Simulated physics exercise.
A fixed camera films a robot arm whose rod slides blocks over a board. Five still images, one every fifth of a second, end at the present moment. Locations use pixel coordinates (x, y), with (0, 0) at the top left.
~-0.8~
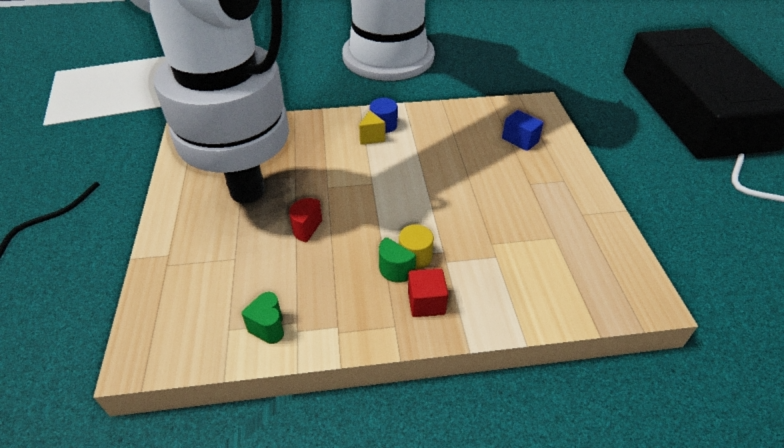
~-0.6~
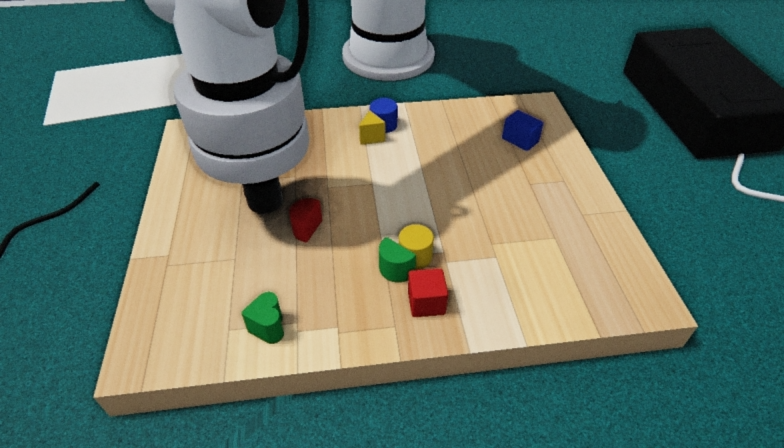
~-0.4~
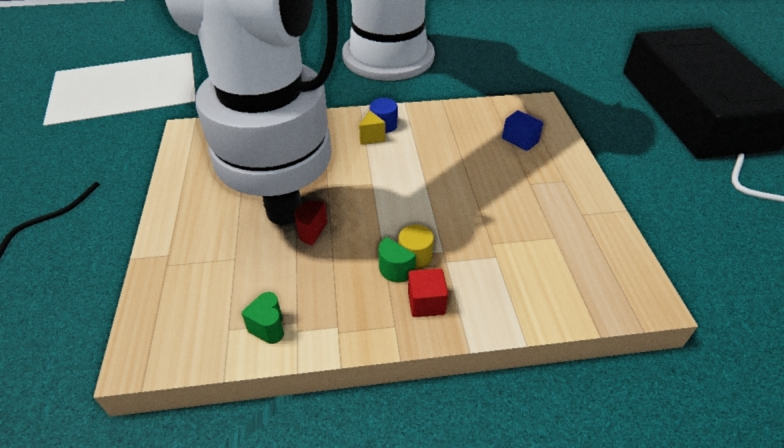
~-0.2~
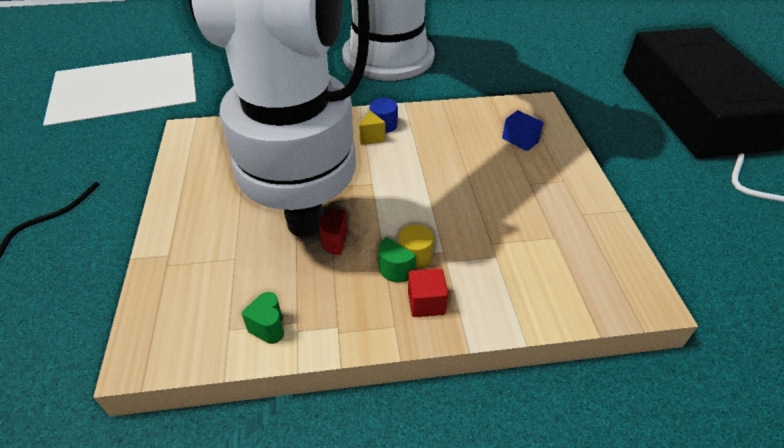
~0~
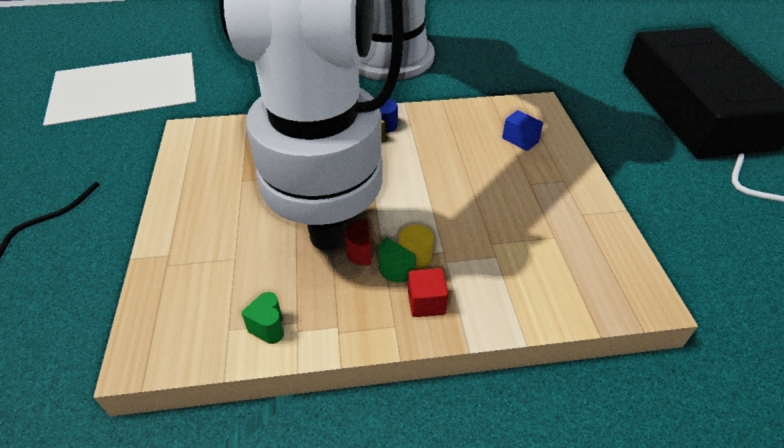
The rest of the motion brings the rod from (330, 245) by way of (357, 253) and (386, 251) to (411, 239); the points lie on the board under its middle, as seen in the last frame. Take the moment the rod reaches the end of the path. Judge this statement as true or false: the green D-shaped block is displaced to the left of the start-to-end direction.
The claim does not hold.
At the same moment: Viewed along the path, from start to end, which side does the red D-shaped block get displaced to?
It moves over to the right.
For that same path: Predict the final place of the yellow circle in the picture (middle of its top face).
The middle of the upper face of the yellow circle will lie at about (466, 244) in the picture.
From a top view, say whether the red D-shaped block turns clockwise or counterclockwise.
Looking down on the board, it turns clockwise.
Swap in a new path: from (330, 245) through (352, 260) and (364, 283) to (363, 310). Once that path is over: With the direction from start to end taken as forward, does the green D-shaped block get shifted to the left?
I'd say yes.
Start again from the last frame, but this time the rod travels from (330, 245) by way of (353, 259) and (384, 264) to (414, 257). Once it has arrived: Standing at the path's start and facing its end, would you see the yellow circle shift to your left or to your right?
Slides left.
On the path given first. Halfway along, rod at (372, 247); red D-shaped block at (403, 242), turned 15° clockwise; green D-shaped block at (428, 261); yellow circle at (433, 237); red four-sided block at (433, 287).
At the end, rod at (411, 232); red D-shaped block at (434, 237), turned 50° clockwise; green D-shaped block at (444, 262), turned 25° clockwise; yellow circle at (466, 244); red four-sided block at (435, 289), turned 15° clockwise.
